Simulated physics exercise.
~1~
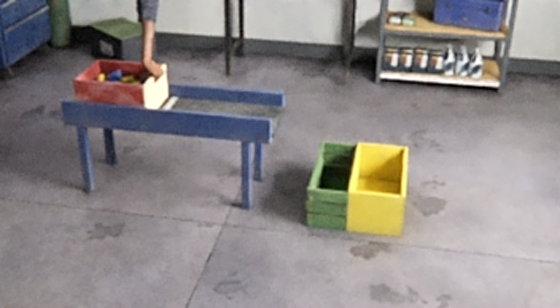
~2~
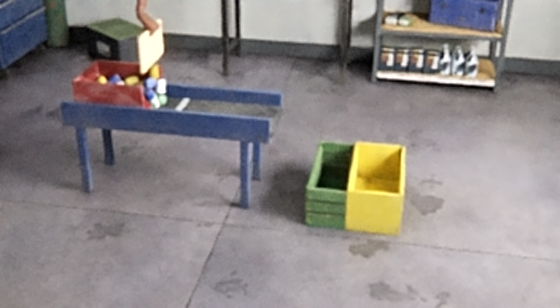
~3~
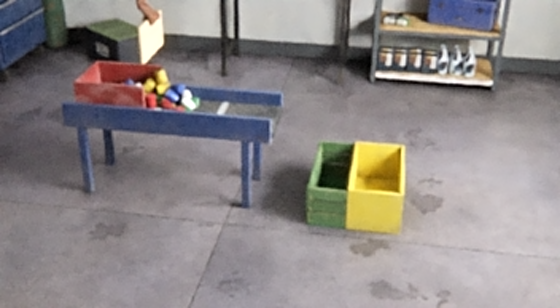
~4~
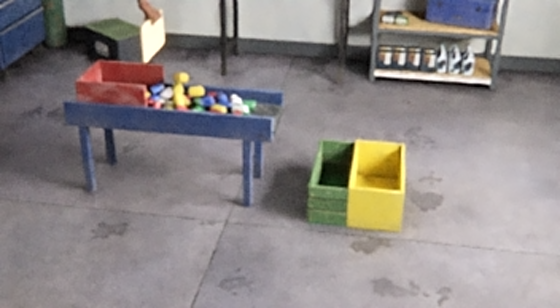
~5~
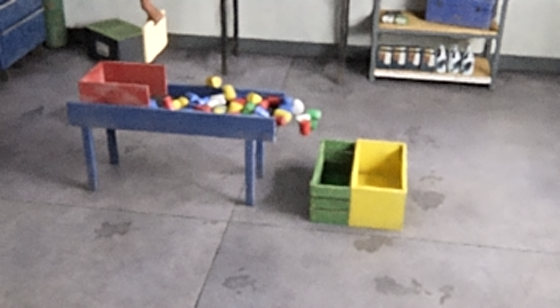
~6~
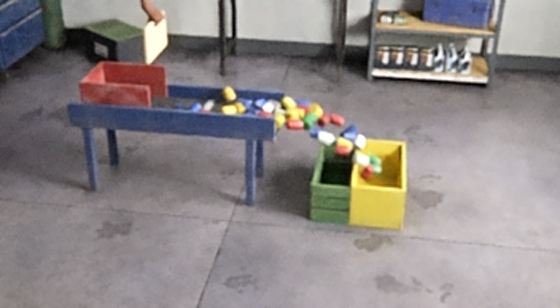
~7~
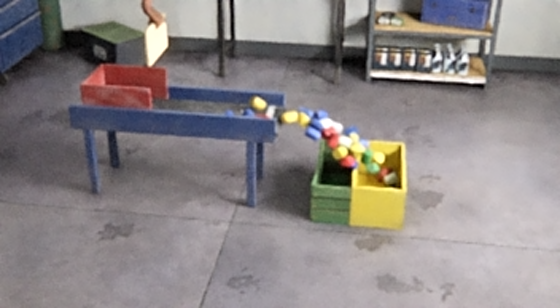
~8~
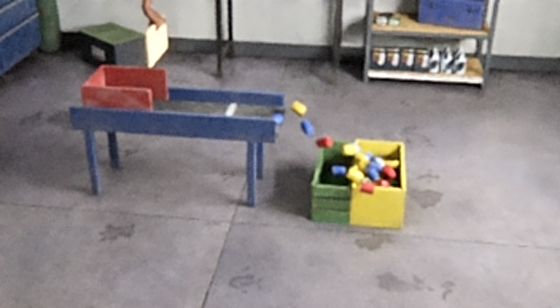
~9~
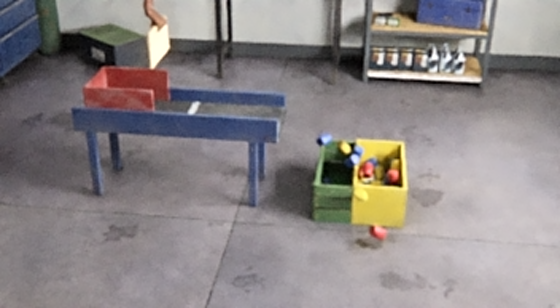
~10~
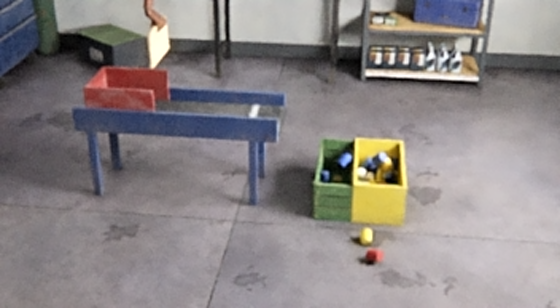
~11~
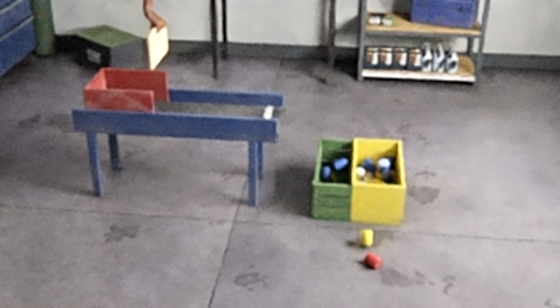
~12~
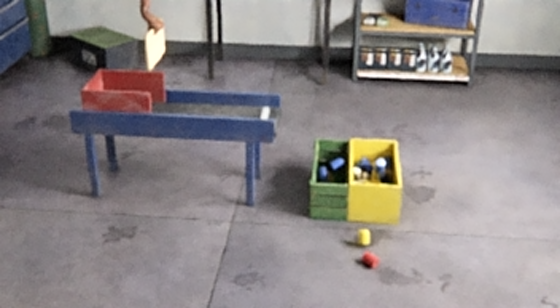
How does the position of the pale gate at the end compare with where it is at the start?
At the start the gate is down at the right end of the red pen, closing it off. At the end it is held up above the pen, leaving that side open.
